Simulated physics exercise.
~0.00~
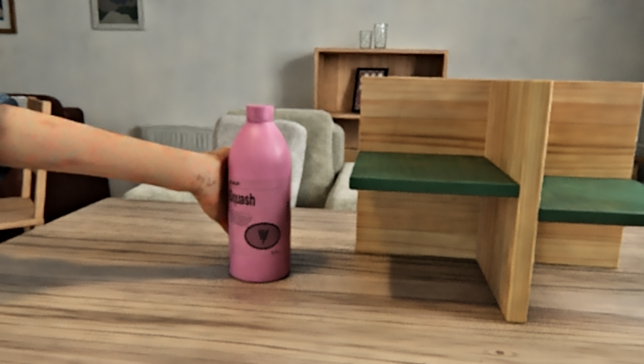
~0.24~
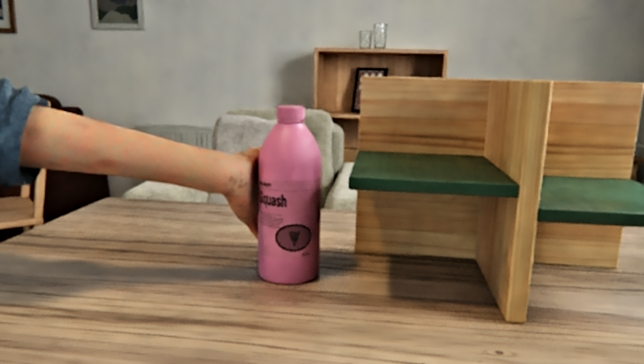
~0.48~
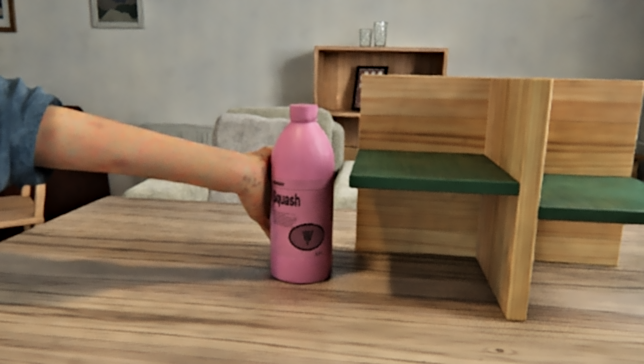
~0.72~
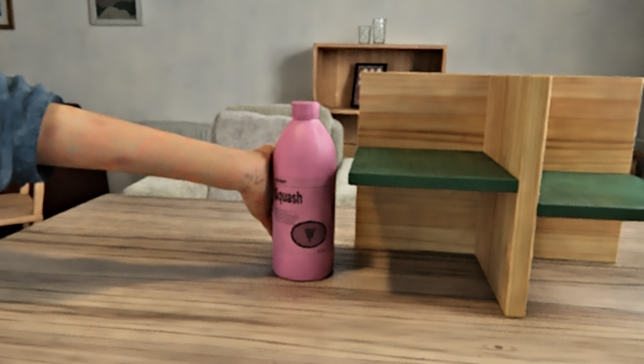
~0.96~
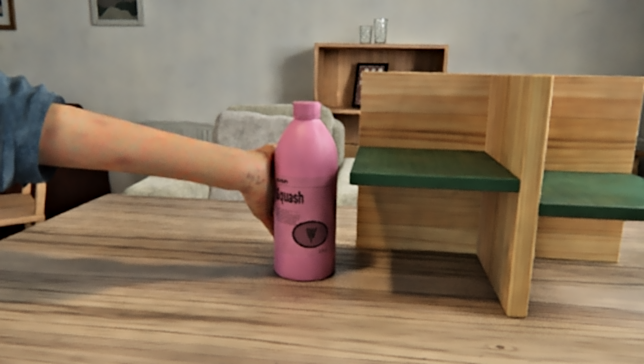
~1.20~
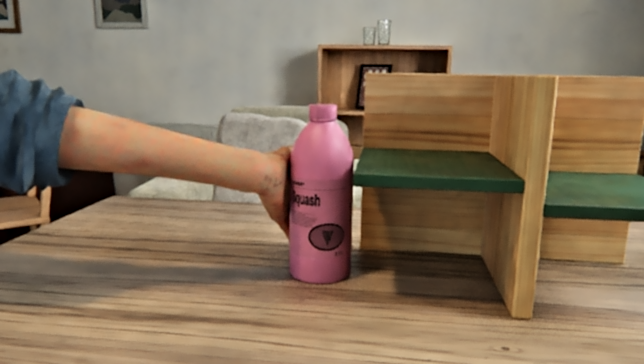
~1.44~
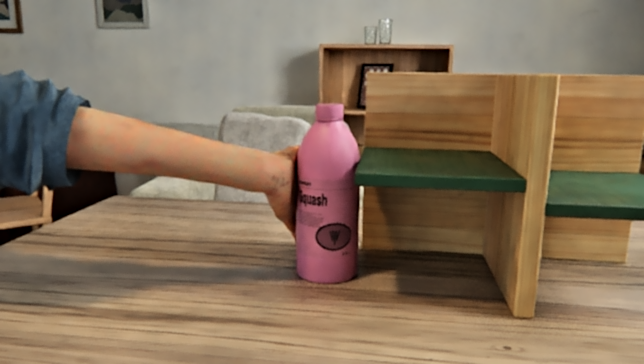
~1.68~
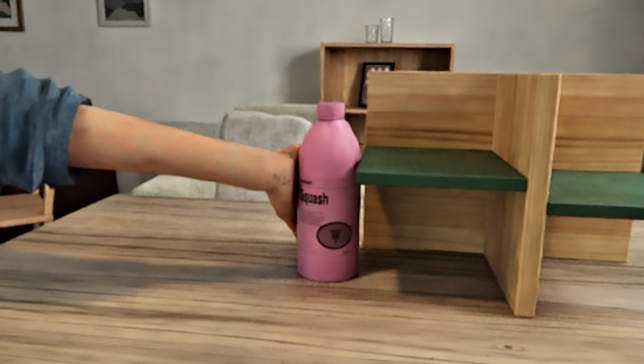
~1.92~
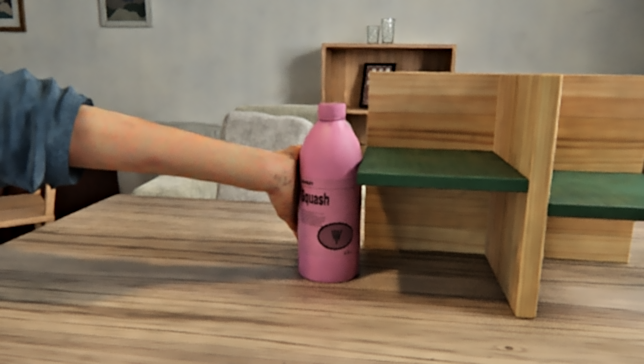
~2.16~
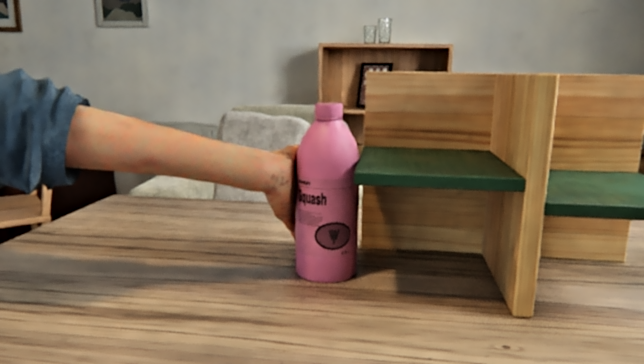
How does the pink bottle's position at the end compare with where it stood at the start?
It starts on the table with a clear gap between it and the shelf unit, and it ends further right, standing right up against the left edge of the green ledge.
